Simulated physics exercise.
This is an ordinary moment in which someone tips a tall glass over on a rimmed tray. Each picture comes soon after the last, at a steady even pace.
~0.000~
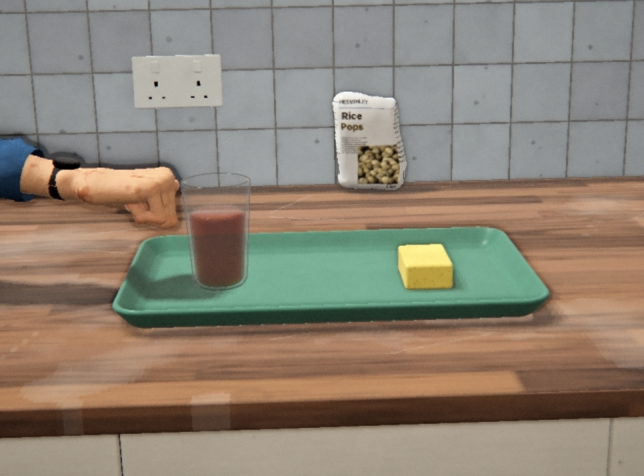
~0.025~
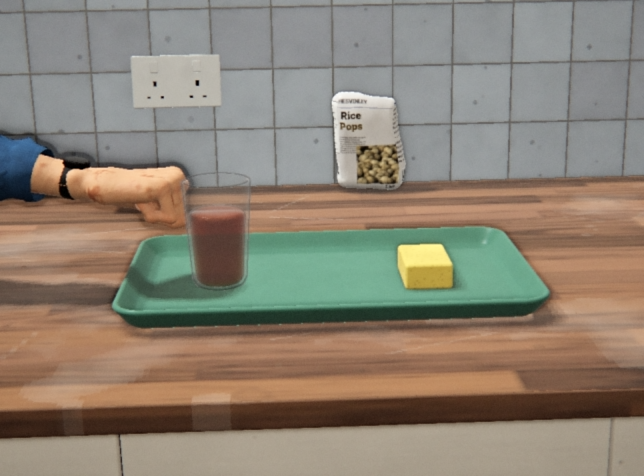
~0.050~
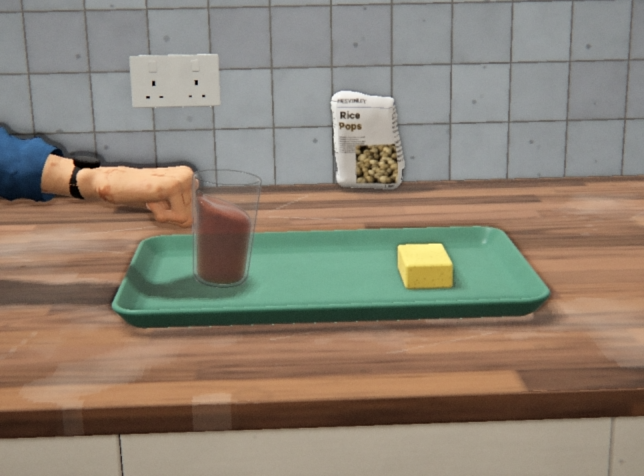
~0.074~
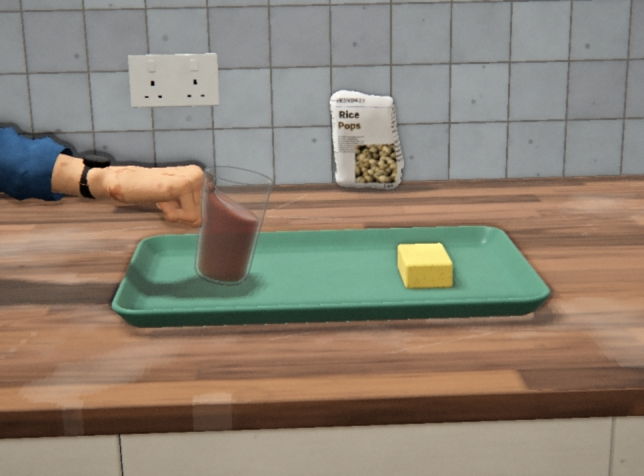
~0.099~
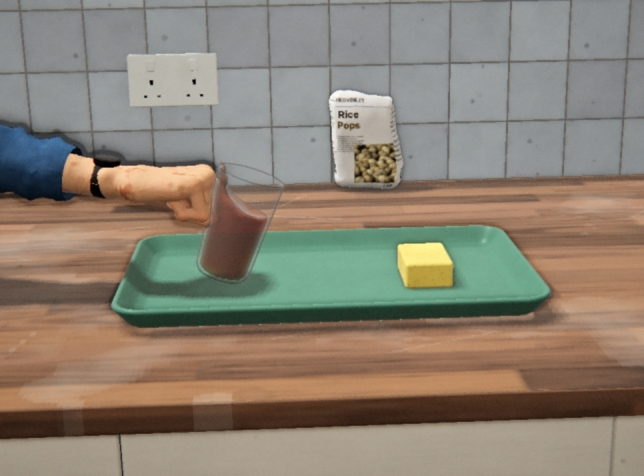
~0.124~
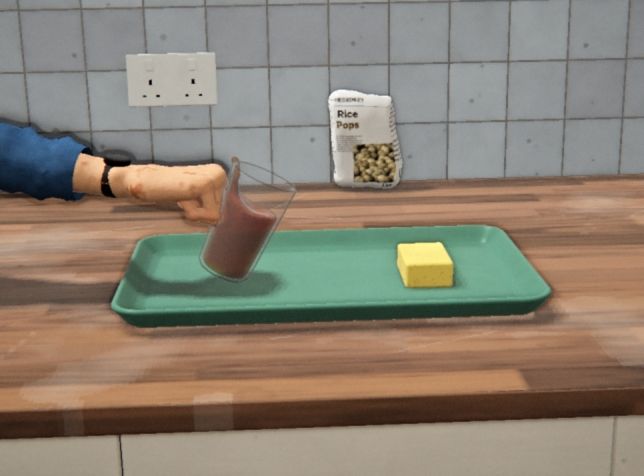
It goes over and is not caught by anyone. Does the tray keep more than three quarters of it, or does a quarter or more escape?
Honestly, less than a quarter flows off the tray.
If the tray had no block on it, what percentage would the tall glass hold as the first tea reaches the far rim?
About 45 per cent.
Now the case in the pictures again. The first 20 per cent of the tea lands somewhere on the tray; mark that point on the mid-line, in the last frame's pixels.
It lands around (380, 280).
A moment on, the tall glass lies on its side and 97 per cent is in the glass, 0 on the tray and 3 above or beyond its rim.
Next, the tall glass lies on its side and 52 per cent is in the glass, 34 on the tray and 14 above or beyond its rim.
Then the tall glass lies on its side and 28 per cent is in the glass, 55 on the tray and 17 above or beyond its rim.
Later the tall glass lies on its side and 15 per cent is in the glass, 71 on the tray and 14 above or beyond its rim.
In the end 86 per cent is held by tray and glass, 14 is off the tray.
